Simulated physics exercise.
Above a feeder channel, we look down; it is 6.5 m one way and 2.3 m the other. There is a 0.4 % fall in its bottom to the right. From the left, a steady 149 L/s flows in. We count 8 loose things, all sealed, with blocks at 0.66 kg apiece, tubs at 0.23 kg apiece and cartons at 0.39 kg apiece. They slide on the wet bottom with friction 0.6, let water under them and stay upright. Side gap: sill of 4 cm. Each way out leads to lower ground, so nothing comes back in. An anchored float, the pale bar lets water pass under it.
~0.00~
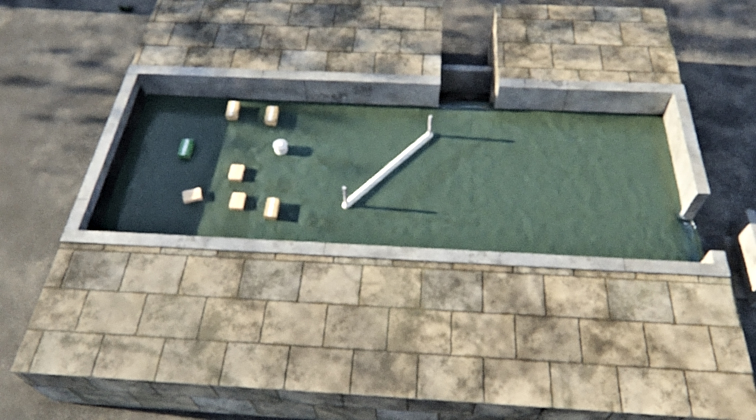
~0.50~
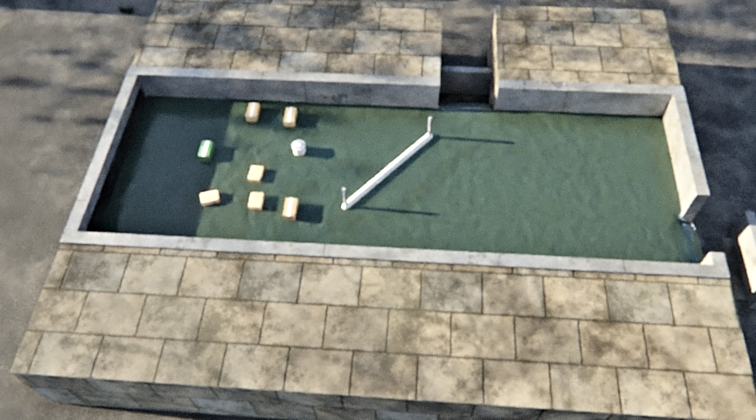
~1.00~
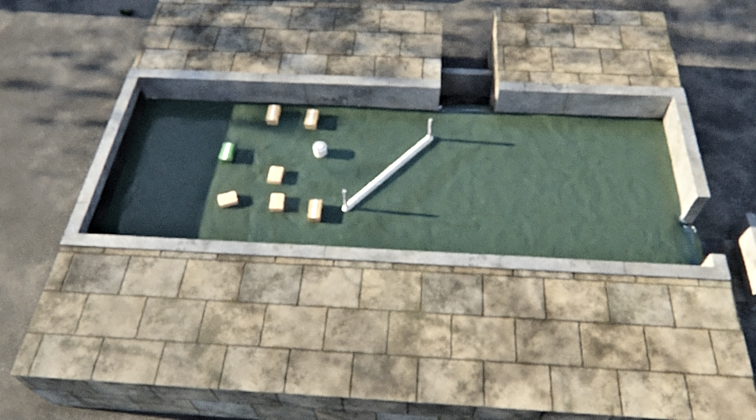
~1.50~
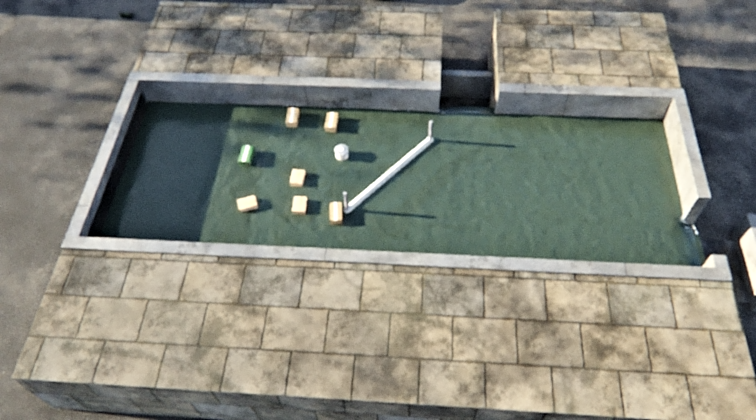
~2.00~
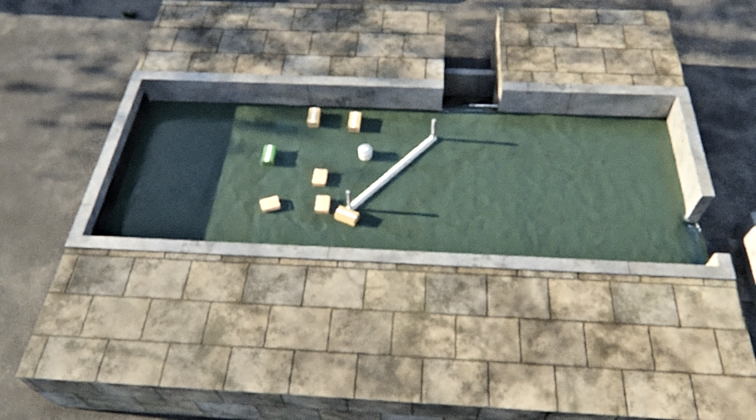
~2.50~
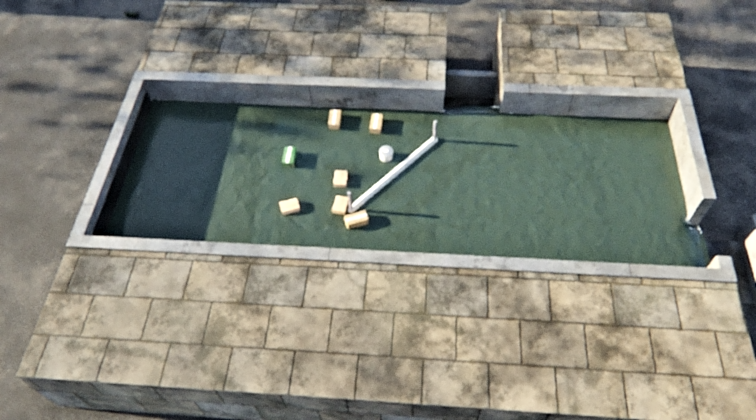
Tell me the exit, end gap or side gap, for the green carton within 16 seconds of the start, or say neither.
The answer is side gap.
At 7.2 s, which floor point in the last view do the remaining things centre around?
Mean position: Approximately (422, 178).
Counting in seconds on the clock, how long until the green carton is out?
That happens at about 10.0 s.
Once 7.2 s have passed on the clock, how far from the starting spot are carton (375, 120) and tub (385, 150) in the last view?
Result, in order - first: Gone out; second: 250 cm.
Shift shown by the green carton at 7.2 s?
About 250 cm out of place.
After 3.5 s the green carton is near (328, 155), 1.7 m from its start, afloat; 0 of 8 are out; 8 afloat.
After 7.2 s the green carton is near (409, 133), 2.6 m from its start, afloat; 2 of 8 are out; 6 afloat.
After 12.0 s the green carton has gone out by the side gap; 5 of 8 are out; 3 afloat.
After 16.0 s the green carton has gone out by the side gap; 7 of 8 are out; 1 afloat.
